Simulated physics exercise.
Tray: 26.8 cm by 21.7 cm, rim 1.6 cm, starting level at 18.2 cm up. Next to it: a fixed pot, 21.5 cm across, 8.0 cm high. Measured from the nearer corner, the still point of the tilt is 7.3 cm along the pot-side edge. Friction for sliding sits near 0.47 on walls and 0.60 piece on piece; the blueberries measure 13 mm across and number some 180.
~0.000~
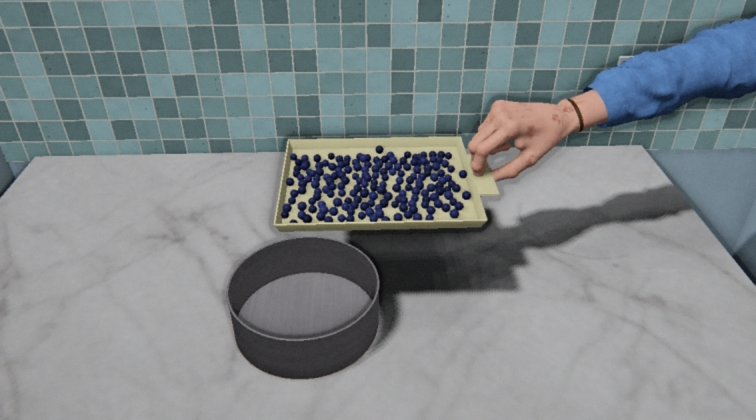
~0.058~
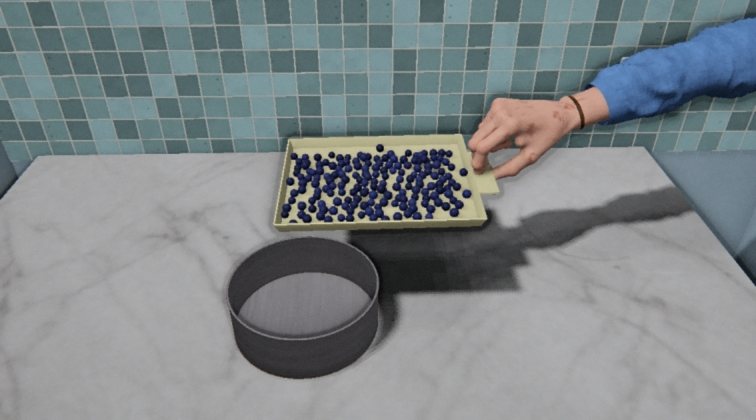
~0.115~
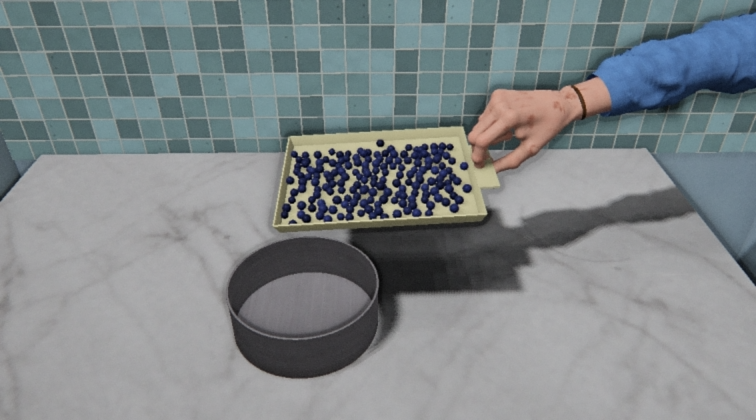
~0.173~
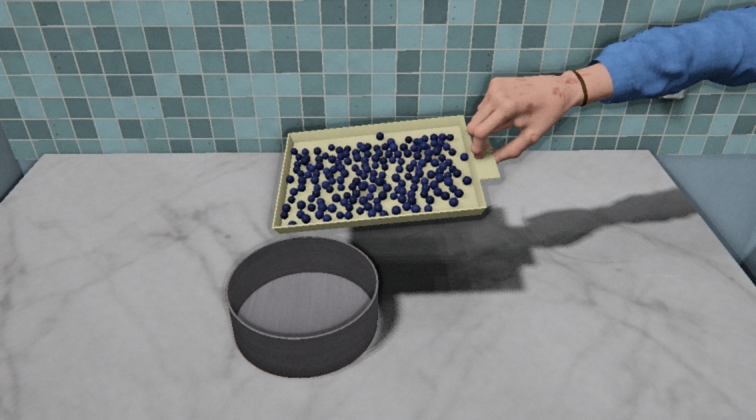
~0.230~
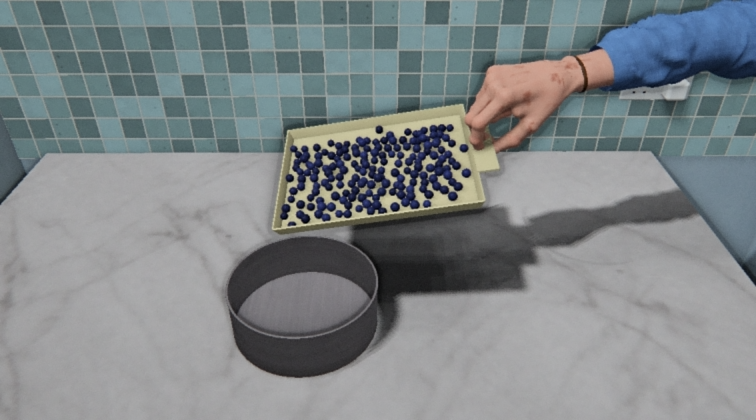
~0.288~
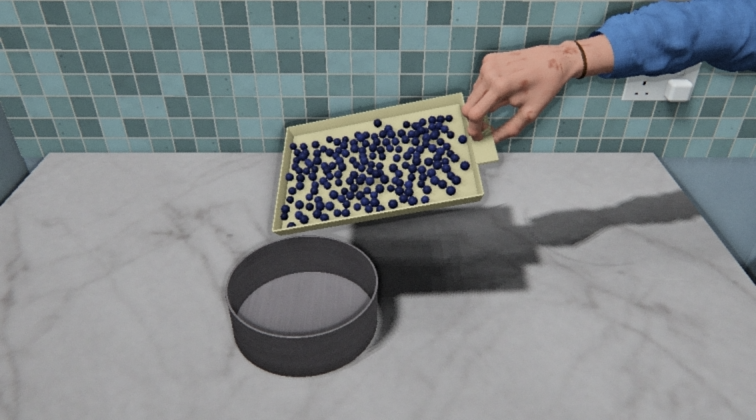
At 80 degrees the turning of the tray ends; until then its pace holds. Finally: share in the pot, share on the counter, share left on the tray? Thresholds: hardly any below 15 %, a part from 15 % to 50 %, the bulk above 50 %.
Pot: Large. Counter: Small. Left on the tray: Small.
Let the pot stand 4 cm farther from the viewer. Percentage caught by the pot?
95 per cent.
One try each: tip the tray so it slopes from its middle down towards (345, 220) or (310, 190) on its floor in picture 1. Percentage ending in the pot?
That would be close to 90 per cent, then close to 45 per cent.
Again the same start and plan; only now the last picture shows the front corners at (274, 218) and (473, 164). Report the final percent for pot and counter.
Pot: 30, counter: 70.
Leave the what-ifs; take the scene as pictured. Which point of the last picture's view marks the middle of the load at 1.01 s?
Close to pixel (313, 170).
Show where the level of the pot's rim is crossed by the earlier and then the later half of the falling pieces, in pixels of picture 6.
Roughly (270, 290) to start, and after that (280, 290).
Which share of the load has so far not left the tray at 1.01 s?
Estimate: Near 100 in a hundred.
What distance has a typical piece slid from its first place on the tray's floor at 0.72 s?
About 5 cm.
After 0.72 s, tilt 46 degrees; the tray holds 100 %, the pot 0 %.
After 1.01 s, tilt 67 degrees; the tray holds 100 %, the pot 0 %.
After 1.41 s, tilt 80 degrees; the tray holds 30 %, the pot 45 %.
By 2.5 s all is still; pot 100 %, counter 0 %, tray 0 %.
